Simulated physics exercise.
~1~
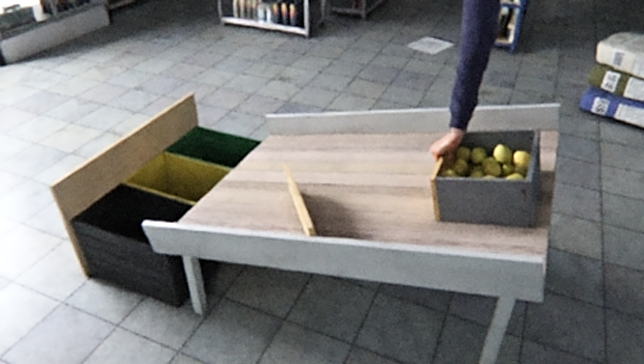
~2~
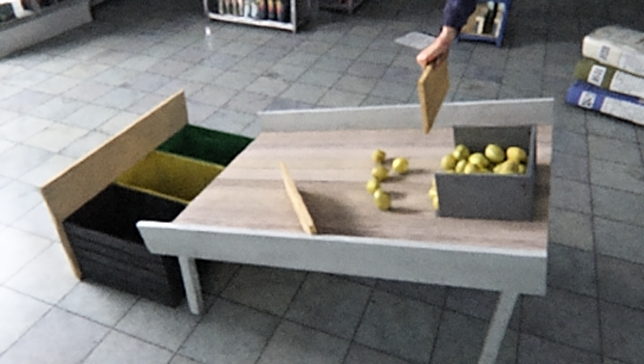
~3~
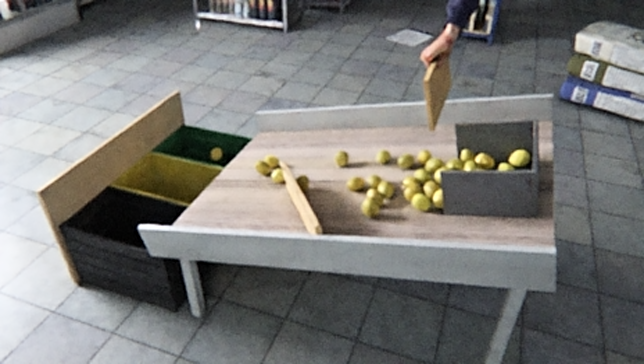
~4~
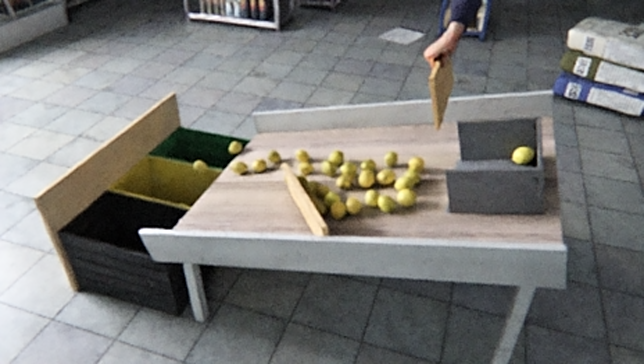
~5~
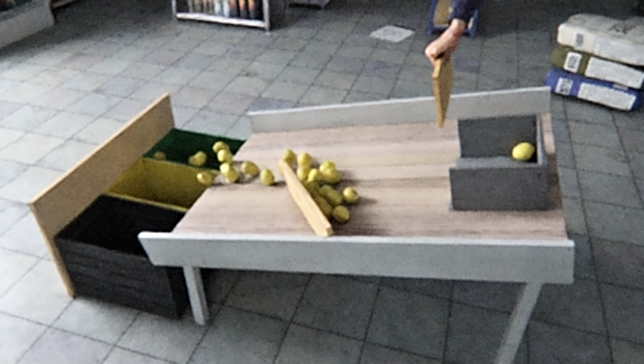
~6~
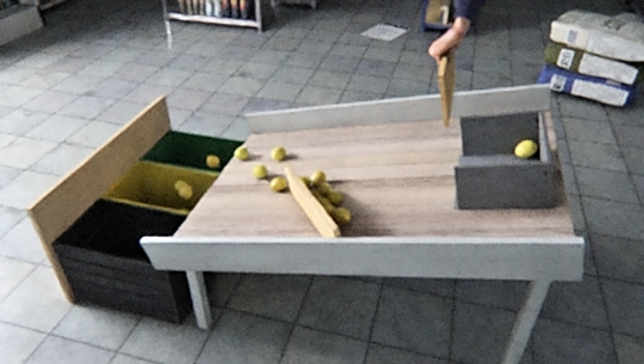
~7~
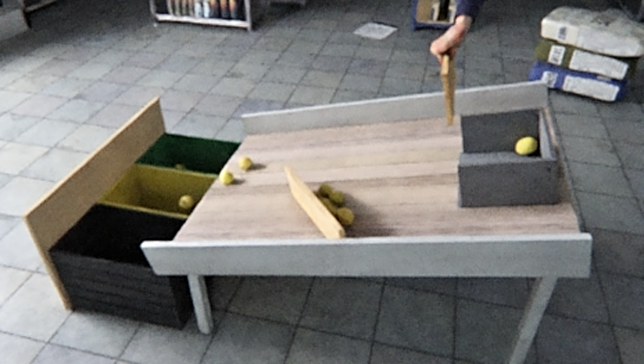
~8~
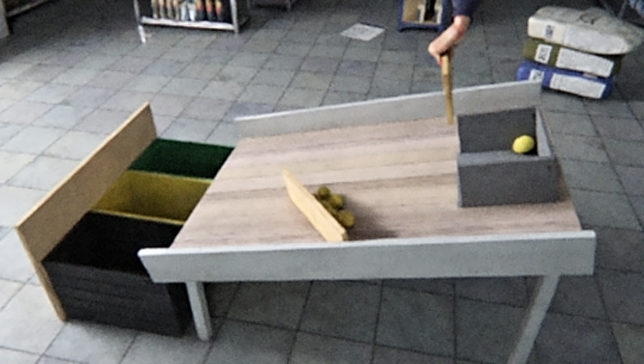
A hand lifted a wooden gate from a grey pen, and yellow-green fruit rolled left down a sloping table, some dropping into the yellow and green bins, while a few stayed stuck behind the angled board and at least one remained in the pen.
